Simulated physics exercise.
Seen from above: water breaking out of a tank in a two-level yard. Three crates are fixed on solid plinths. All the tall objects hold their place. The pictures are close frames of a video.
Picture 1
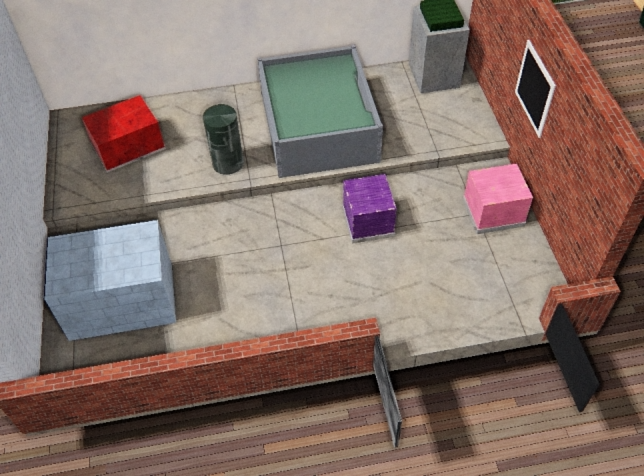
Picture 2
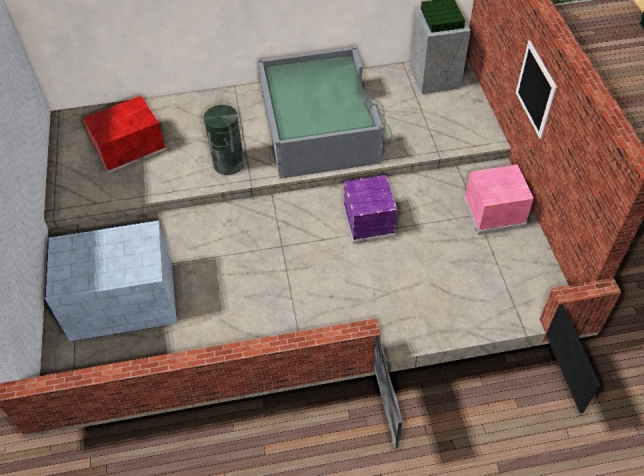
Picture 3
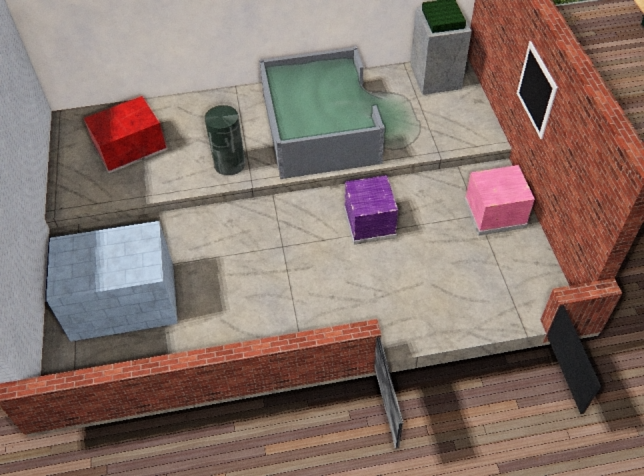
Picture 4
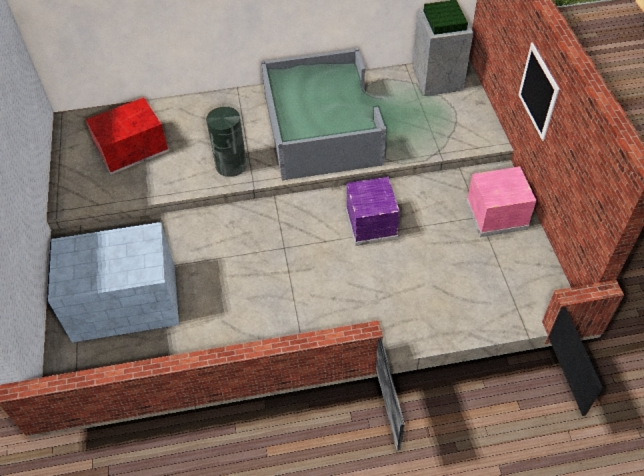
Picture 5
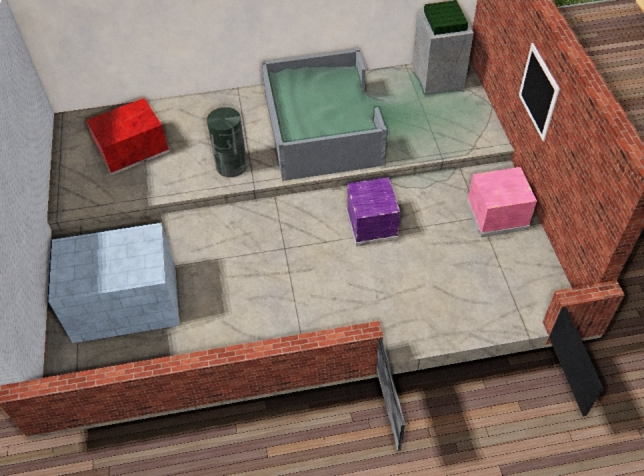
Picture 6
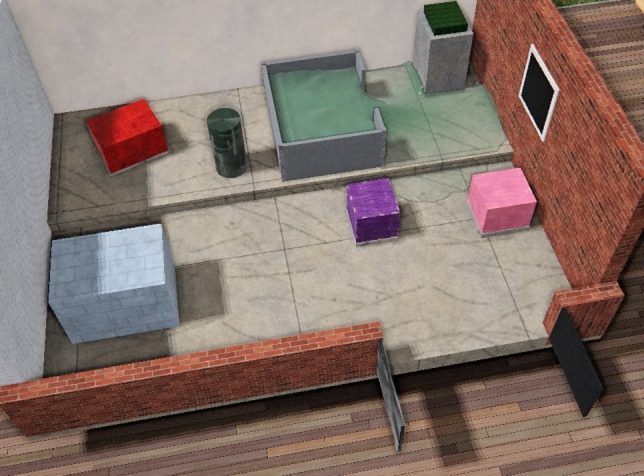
At first, green water sits still in a gray tank on the upper level of a walled yard, among colored blocks. Then it breaks through a gap in the tank's right side and fans out rightward across the upper floor, spreading around the tall planter and toward the brick wall.
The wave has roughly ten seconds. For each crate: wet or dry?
The pink crate is soaked; the red crate is soaked; the purple crate is soaked.
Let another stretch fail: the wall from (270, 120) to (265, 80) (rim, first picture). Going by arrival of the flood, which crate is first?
I say the red one.
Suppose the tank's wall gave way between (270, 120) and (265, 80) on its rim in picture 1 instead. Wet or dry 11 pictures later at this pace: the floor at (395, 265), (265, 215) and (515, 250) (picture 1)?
One after the other: Free of water, under water, free of water.
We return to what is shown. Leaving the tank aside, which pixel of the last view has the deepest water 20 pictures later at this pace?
Close to (512, 173).
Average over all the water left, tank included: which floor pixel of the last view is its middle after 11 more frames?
Close to (390, 132).
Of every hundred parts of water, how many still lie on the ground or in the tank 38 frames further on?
About 90 per cent.
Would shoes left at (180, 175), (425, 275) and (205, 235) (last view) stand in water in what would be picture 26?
As listed: No water, under water, not flooded.
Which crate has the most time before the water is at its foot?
Last comes the red one.
A moment on, water covers 15 % of the floor; the pink crate water round its plinth, the red crate not reached, the purple crate water round its plinth.
Next, water covers 25 % of the floor; the pink crate water round its plinth, the red crate not reached, the purple crate water round its plinth.
Then, water covers 40 % of the floor; the pink crate water round its plinth, the red crate water round its plinth, the purple crate water round its plinth.
Later, water covers 65 % of the floor; the pink crate water round its plinth, the red crate water round its plinth, the purple crate water round its plinth.
In the end, water covers 85 % of the floor; the pink crate was topped, the red crate was topped, the purple crate was topped.
